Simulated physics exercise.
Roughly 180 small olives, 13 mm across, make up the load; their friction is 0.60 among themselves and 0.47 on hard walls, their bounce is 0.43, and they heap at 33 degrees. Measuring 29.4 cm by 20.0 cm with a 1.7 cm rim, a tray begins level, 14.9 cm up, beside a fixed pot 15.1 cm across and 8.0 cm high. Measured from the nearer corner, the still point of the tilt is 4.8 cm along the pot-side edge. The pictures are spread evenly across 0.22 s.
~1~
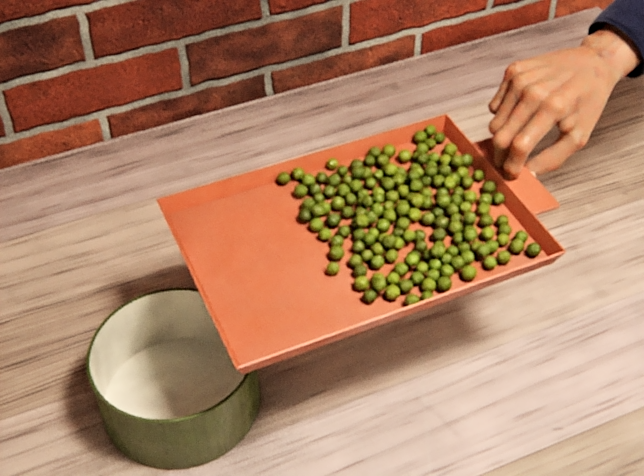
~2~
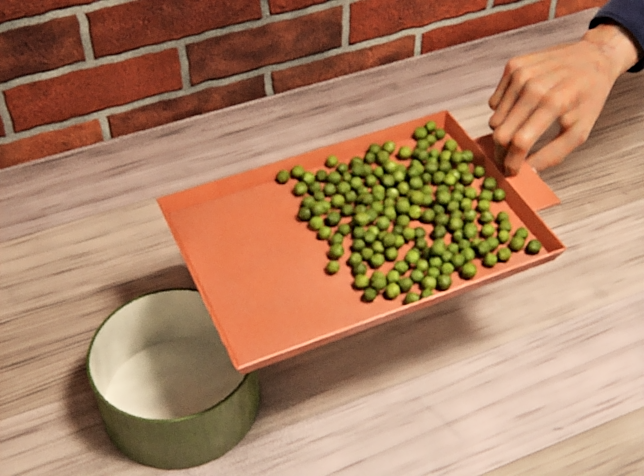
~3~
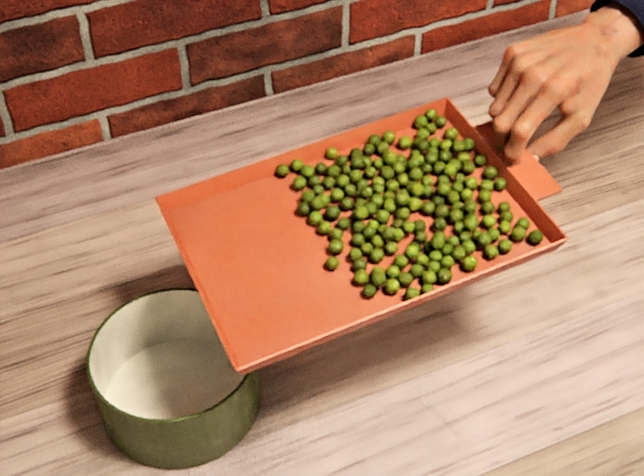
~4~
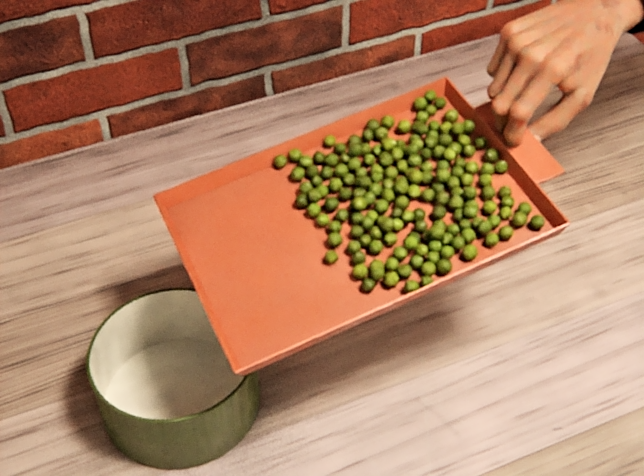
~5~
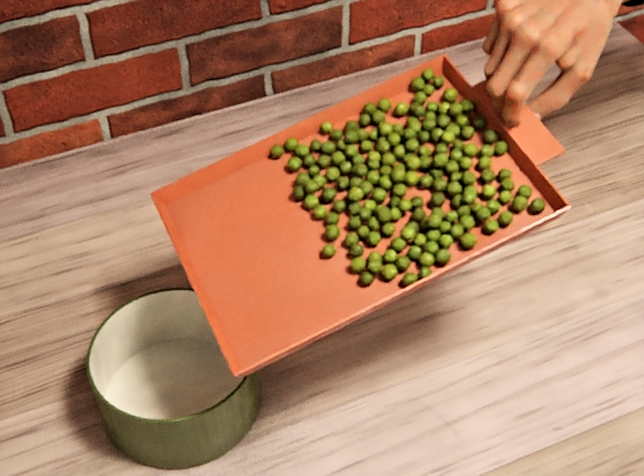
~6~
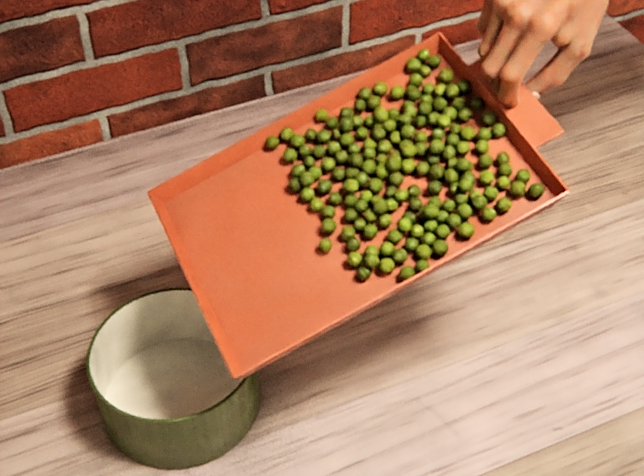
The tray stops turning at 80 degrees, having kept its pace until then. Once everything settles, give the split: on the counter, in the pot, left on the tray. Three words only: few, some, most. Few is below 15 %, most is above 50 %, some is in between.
Counter - most, pot - some, tray - few.
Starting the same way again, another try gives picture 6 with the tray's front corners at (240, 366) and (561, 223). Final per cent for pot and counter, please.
Split: Pot = 15, counter = 85.
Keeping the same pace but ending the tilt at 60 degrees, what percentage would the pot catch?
The pot would get around 15 per cent.
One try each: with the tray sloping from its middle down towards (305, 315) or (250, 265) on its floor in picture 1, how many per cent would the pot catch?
That would be close to 5 per cent and then close to 55 per cent.
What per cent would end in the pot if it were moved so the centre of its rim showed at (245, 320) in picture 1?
Roughly 0 percent would end up there.
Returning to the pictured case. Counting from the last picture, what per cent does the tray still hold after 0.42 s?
It works out to near 85 per cent of the load.
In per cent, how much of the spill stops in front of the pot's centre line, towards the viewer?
Roughly 100 per cent.
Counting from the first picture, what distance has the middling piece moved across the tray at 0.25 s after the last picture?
By then it sits near 5 cm from where it began.
Then, 0.25 s after the last picture, tilt 50 degrees; the tray holds 100 %, the pot 0 %.
Then, 0.42 s after the last picture, tilt 70 degrees; the tray holds 85 %, the pot 0 %.
Then, 0.71 s after the last picture, tilt 80 degrees; the tray holds 5 %, the pot 20 %.
In the end, counter 75 %, pot 25 %, tray 0 %.
